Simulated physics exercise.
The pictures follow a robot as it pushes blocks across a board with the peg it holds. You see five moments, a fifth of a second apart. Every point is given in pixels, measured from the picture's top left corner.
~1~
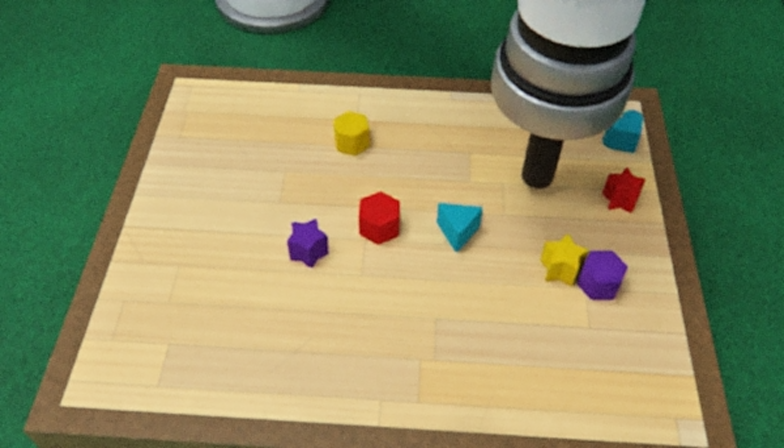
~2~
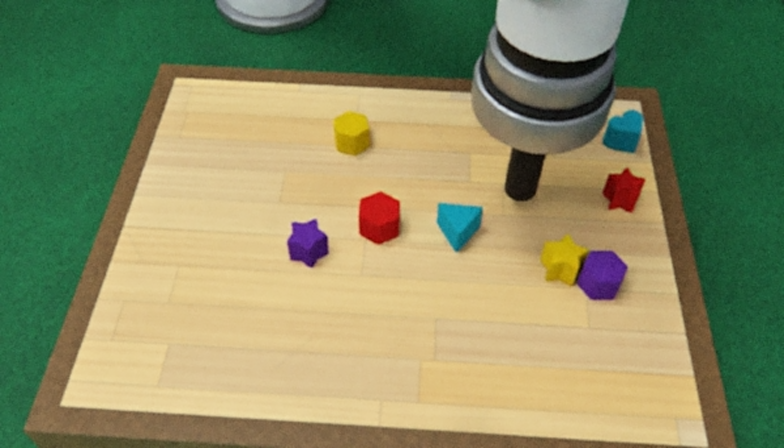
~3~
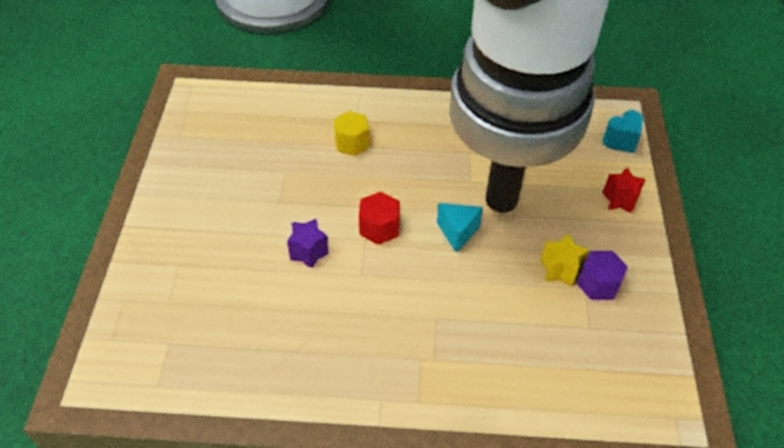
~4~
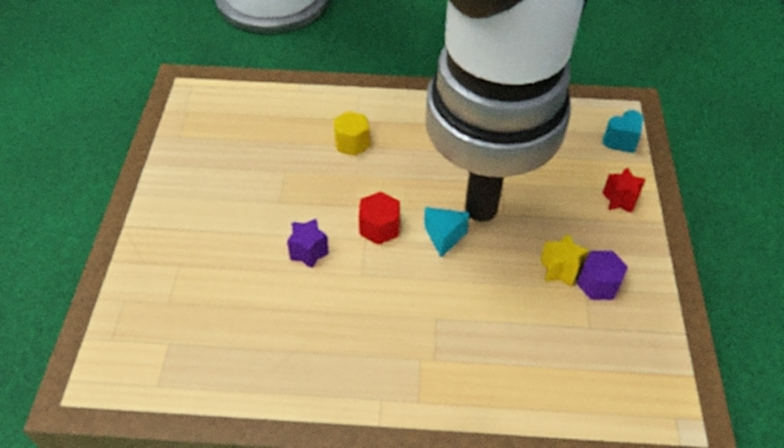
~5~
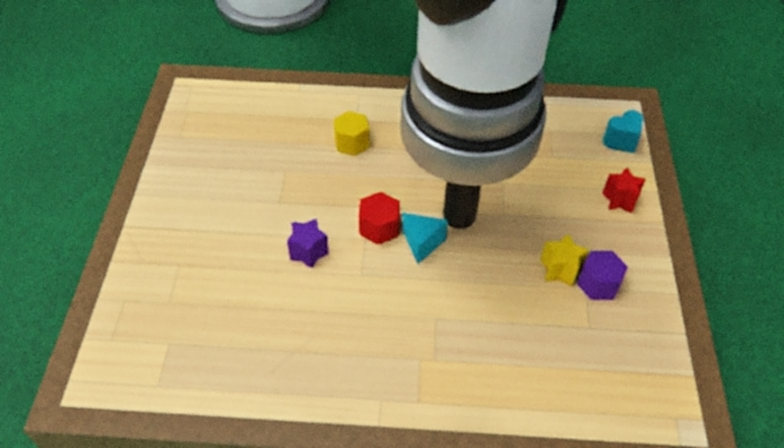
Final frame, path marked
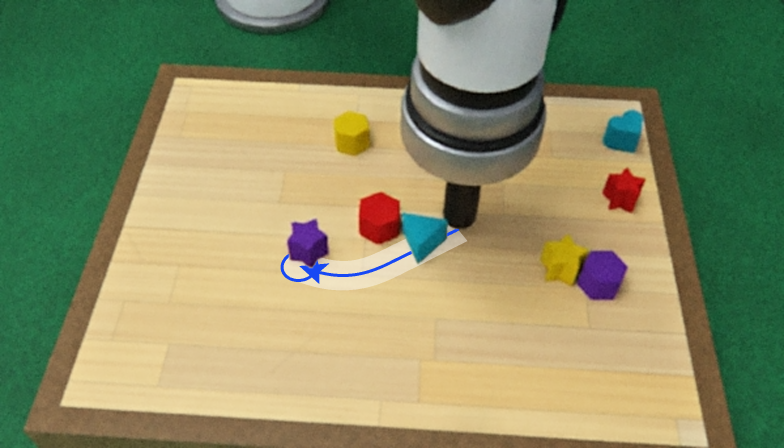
A robotic arm with a dark peg reaches over a brown-edged wooden board on green cloth, seen from above at an angle by a still camera. A yellow hexagon sits at the back, a purple star, red hexagon and turquoise triangle across the middle, and turquoise, red, yellow and purple blocks at right. The peg moves left and nearer, pushing the triangle left against the red hexagon.
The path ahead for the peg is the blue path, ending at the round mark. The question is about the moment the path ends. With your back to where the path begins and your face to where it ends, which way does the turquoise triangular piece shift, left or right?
It goes toward the left-hand side.
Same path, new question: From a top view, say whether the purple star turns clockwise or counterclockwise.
The twist is clockwise.
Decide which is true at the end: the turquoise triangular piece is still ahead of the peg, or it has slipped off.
At that point it is off to one side or behind.
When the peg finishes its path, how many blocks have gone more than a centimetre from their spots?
Count: 2.
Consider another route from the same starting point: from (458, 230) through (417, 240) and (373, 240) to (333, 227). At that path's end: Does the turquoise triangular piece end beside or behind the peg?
Yes - that is the case.
The drawn path runs from (458, 230) via (410, 253) and (357, 274), ending at (299, 266).
The first path, step by step. One third of the way, peg (410, 242); turquoise triangular piece (382, 246), turned 55° clockwise.
Two thirds of the way, peg (356, 263); turquoise triangular piece (327, 269), turned 45° clockwise.
At the end, peg (298, 254); purple star (291, 222), turned 30° clockwise; red hexagonal block not moved; turquoise triangular piece (291, 275).
